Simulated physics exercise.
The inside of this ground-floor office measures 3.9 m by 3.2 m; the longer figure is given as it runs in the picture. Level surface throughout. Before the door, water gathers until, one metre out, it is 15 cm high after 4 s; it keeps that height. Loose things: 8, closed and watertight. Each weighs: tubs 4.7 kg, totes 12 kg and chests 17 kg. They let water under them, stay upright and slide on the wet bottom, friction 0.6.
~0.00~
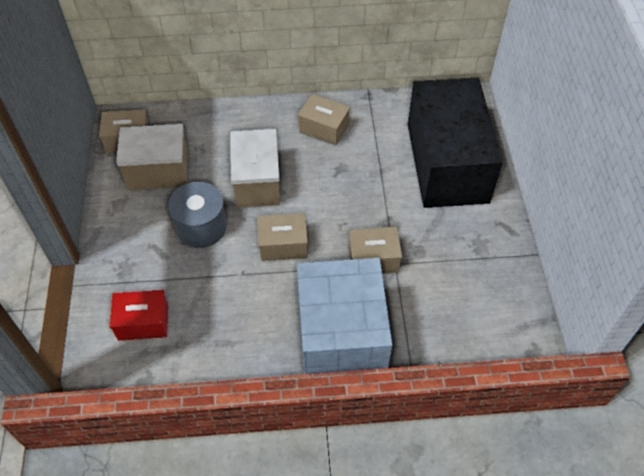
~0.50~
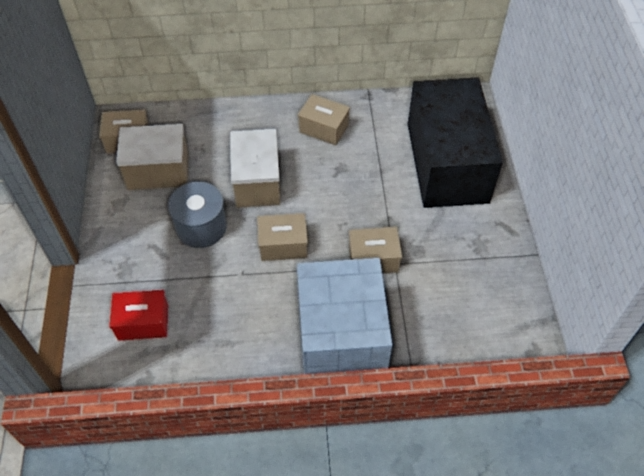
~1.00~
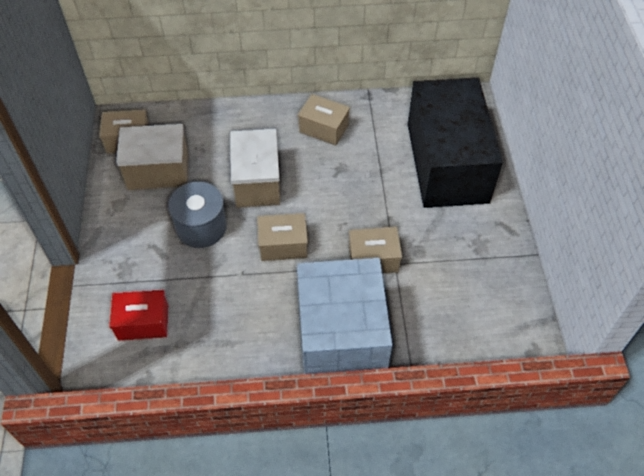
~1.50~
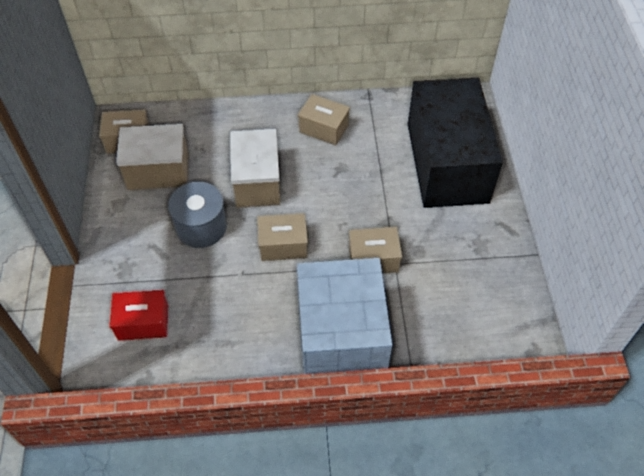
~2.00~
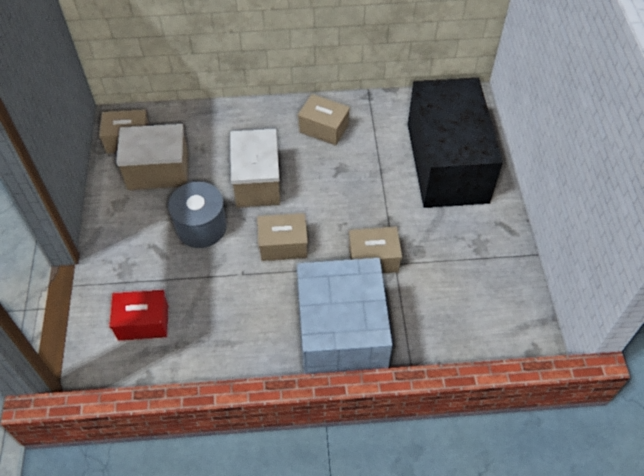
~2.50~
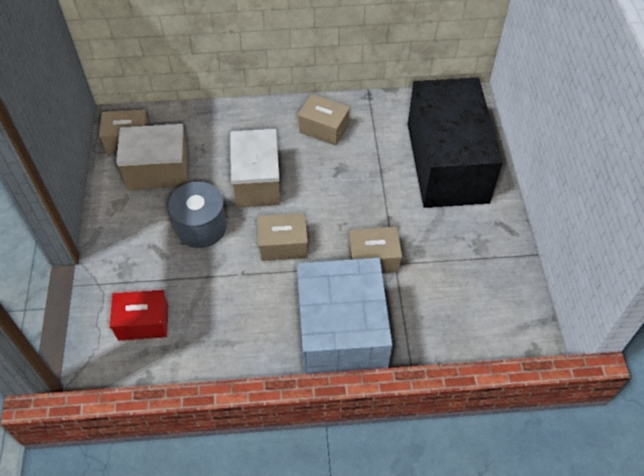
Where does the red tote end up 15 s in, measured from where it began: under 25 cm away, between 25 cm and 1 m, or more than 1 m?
It ends up more than 1 m from its start.
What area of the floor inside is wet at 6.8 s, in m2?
At that time the wet patch spans about 7.5 m2.
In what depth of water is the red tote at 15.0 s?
Roughly 10 cm deep.
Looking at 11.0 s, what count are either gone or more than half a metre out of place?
I make it 4.
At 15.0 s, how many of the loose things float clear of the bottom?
At that point I count 7.
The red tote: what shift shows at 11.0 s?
100 cm or so by then.
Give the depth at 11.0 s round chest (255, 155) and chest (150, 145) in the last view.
I'd estimate 8 cm for the first and 8 cm for the second.
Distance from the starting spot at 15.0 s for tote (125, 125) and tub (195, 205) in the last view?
The first is 5 cm from its start, the second 100 cm.
After 3.5 s the red tote is near (137, 308), 0.0 m from its start, aground; 0 afloat.
After 6.8 s the red tote is near (147, 308), 0.1 m from its start, aground; 1 afloat.
After 11.0 s the red tote is near (275, 311), 1.1 m from its start, afloat; 4 afloat.
After 15.0 s the red tote is near (354, 179), 2.1 m from its start, afloat; 7 afloat.
